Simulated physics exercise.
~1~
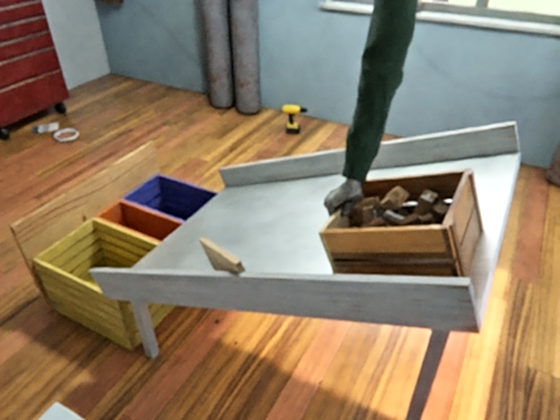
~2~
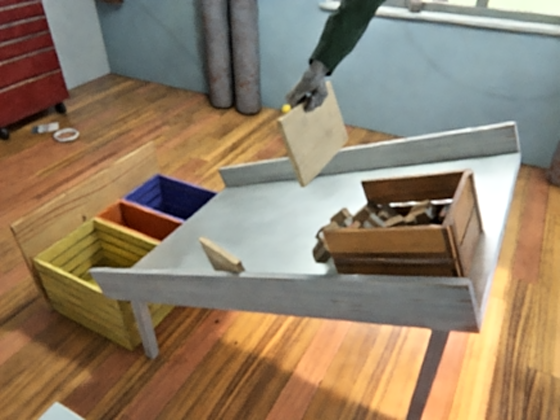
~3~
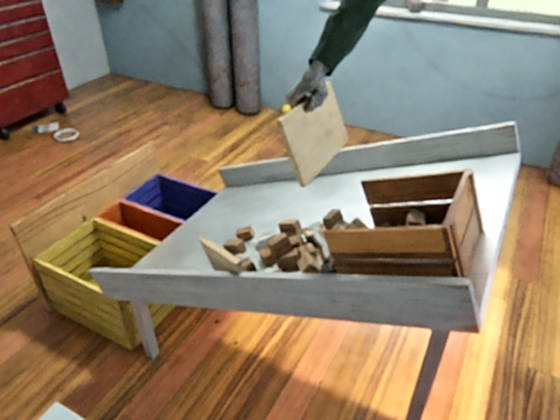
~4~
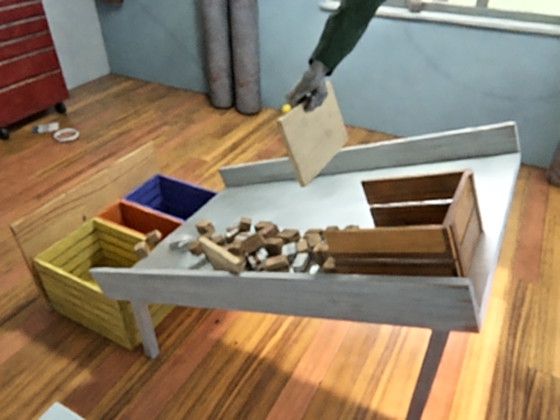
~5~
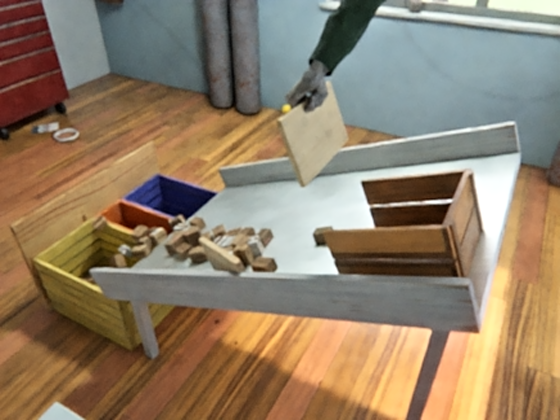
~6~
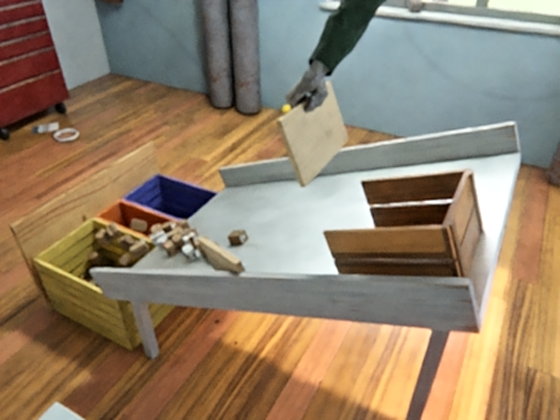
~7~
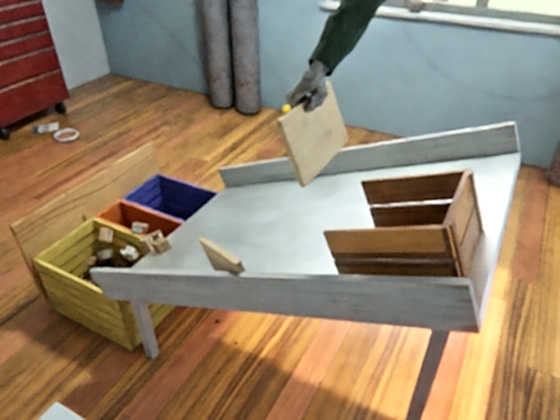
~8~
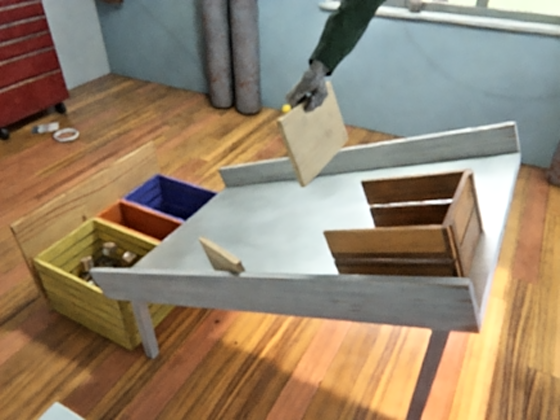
A pale gray table with raised edges slopes down to the left across a wooden workshop floor, seen from above and to one side. A brown wooden pen full of small brown blocks sits at its right end, and yellow, orange and blue boxes stand below its left end, with the yellow one nearest. A gloved hand in a green sleeve lifts a flat board clear of the pen and holds it up. The blocks spill out, spread down the slope and pass a small angled board. They drop mostly into the yellow box, some into the orange, leaving the table and pen empty.
